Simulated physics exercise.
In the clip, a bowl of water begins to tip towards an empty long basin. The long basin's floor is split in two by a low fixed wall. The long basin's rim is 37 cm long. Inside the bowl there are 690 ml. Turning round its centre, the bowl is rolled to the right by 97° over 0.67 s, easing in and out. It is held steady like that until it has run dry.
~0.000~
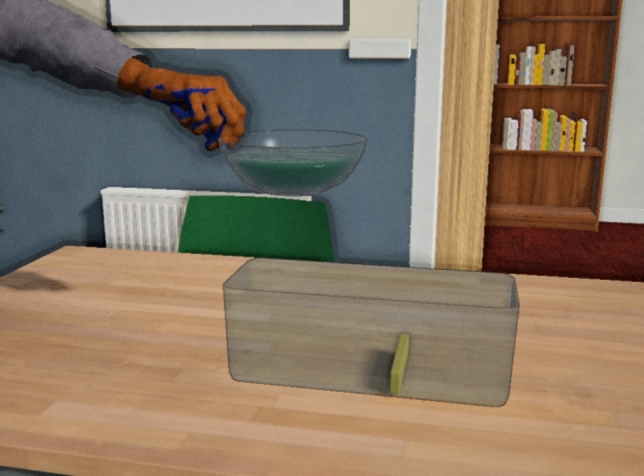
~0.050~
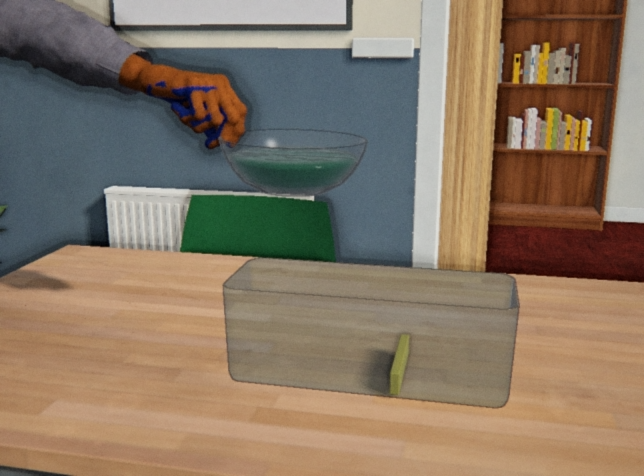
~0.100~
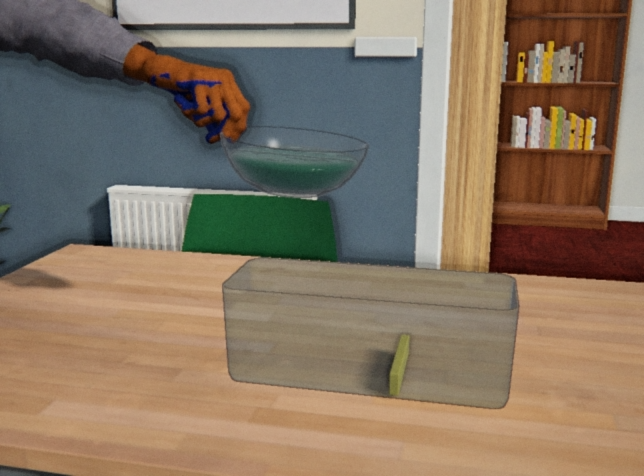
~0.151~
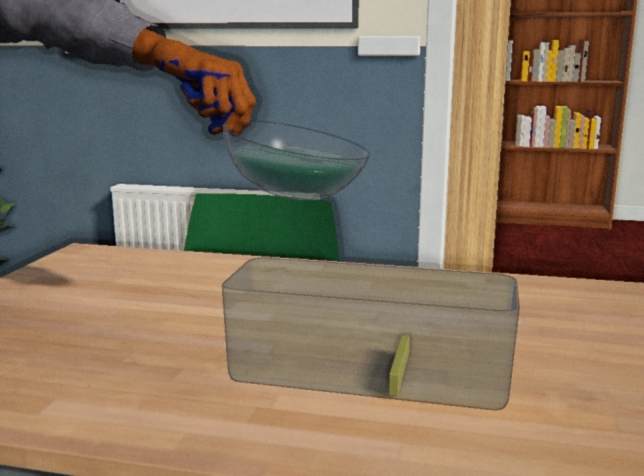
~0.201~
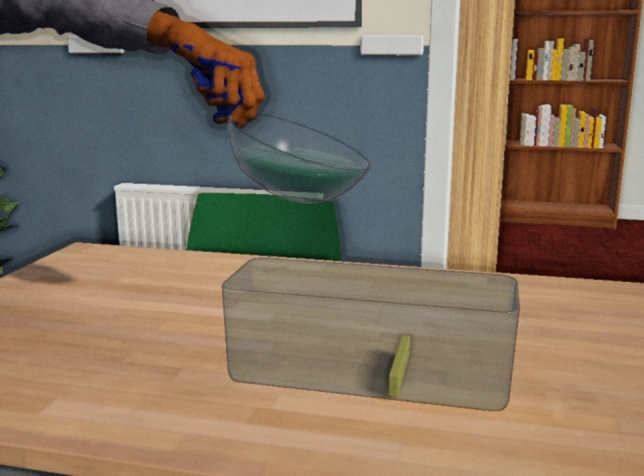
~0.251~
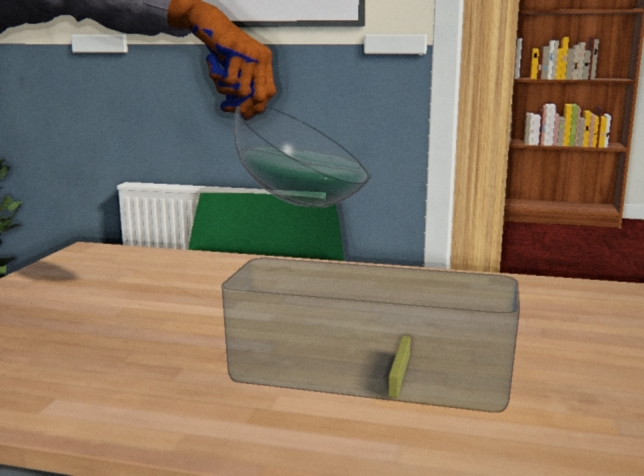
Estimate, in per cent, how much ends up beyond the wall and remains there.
Roughly 44 % ends up beyond the wall.
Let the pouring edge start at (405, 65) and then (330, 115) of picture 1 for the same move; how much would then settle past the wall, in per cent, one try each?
Result: 60 per cent, then 25 per cent.
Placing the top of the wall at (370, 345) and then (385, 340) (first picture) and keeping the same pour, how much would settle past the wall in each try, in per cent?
It comes to 75 per cent, and then 60 per cent.
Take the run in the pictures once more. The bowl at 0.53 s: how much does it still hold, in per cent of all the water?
8 %.
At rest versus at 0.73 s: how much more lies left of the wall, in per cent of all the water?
Close to 9% of the whole.
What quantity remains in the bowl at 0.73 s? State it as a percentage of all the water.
Roughly 0 percent remains.
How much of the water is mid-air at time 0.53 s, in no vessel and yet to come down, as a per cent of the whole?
Close to 44 in a hundred.
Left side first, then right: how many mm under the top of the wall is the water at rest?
I'd say some 18 mm on the left and some 12 mm on the right.
After 0.53 s the tilt is 86° and 8 per cent is still to pour, 15 is left of the wall and 33 right of it.
After 0.73 s the tilt is 97° and 0 per cent is still to pour, 44 is left of the wall and 50 right of it.
After 0.94 s the tilt is 97° and 0 per cent is still to pour, 51 is left of the wall and 45 right of it.
After 1.17 s the tilt is 97° and 0 per cent is still to pour, 53 is left of the wall and 44 right of it.
In the end 53 per cent lies left of the wall, 44 right of it and 3 outside.
